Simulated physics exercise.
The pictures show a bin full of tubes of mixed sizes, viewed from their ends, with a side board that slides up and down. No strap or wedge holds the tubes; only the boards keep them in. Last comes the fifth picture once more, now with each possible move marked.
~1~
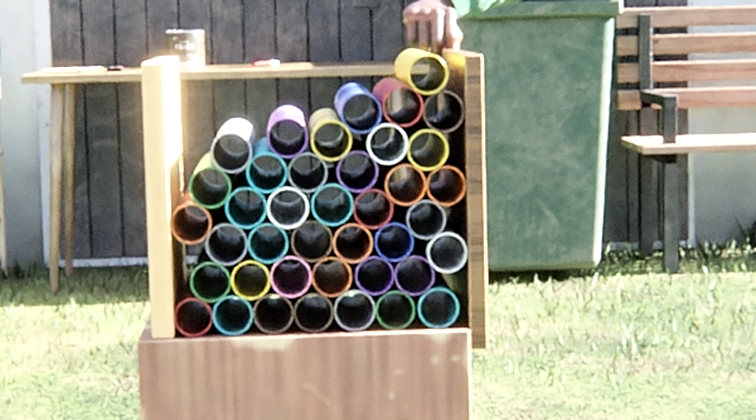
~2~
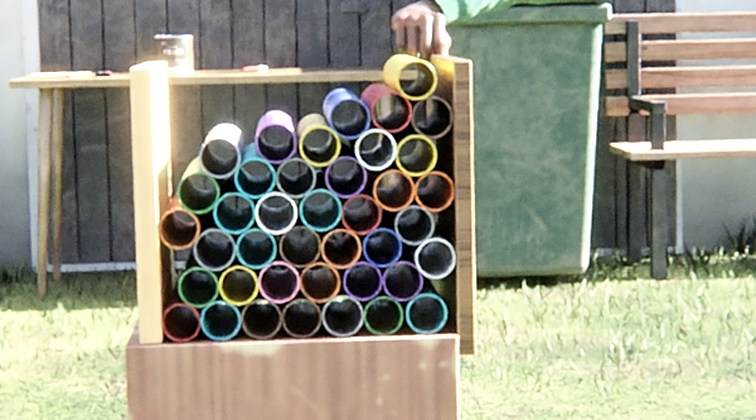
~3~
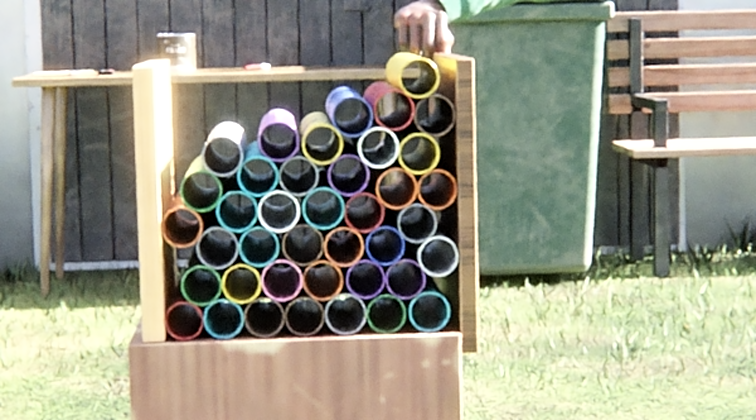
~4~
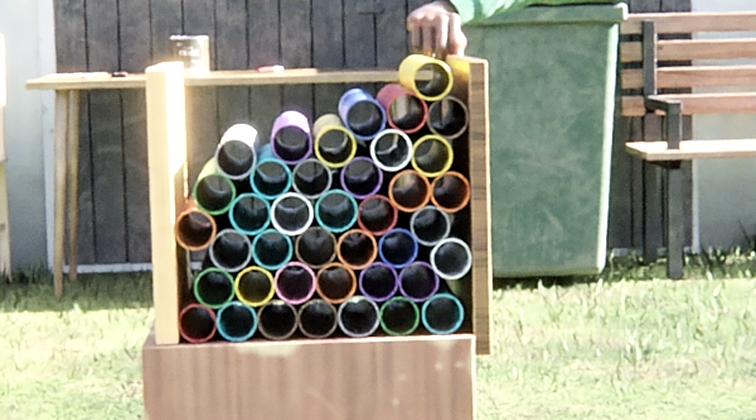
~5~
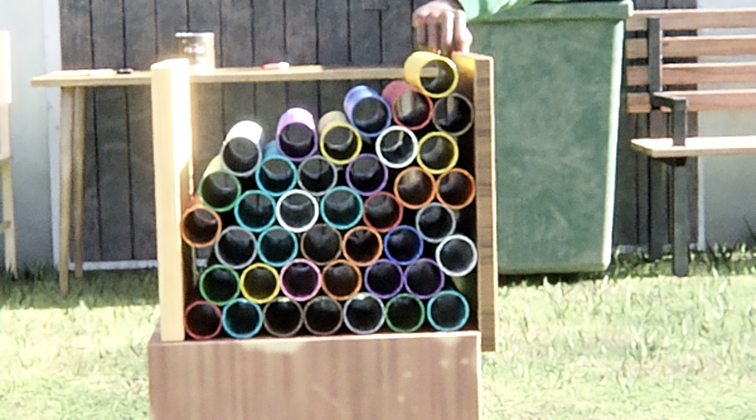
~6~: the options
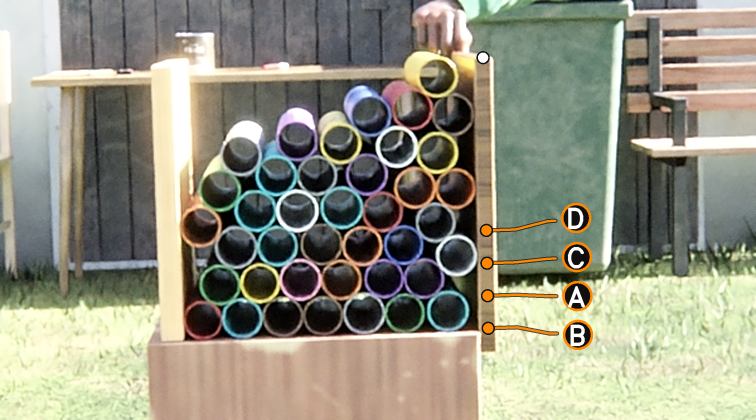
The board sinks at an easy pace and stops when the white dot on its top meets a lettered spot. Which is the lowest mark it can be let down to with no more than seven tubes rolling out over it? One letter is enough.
Lower it to C and no more.
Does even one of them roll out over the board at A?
Yes.
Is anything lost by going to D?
Yes, at D.
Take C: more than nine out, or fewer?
It loses fewer than nine.
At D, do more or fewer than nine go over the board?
At D, fewer than nine.
On the marked copy, A at (488, 296); B at (488, 328); C at (487, 263); D at (486, 230); the white dot at (483, 57).
With C. Early on, top of the board (475, 145).
Further on, top of the board (477, 242).
At the end, top of the board (477, 262), five out over the board.
As for the rest, A more than seven out over the board; B more than seven out over the board; D two out over the board.
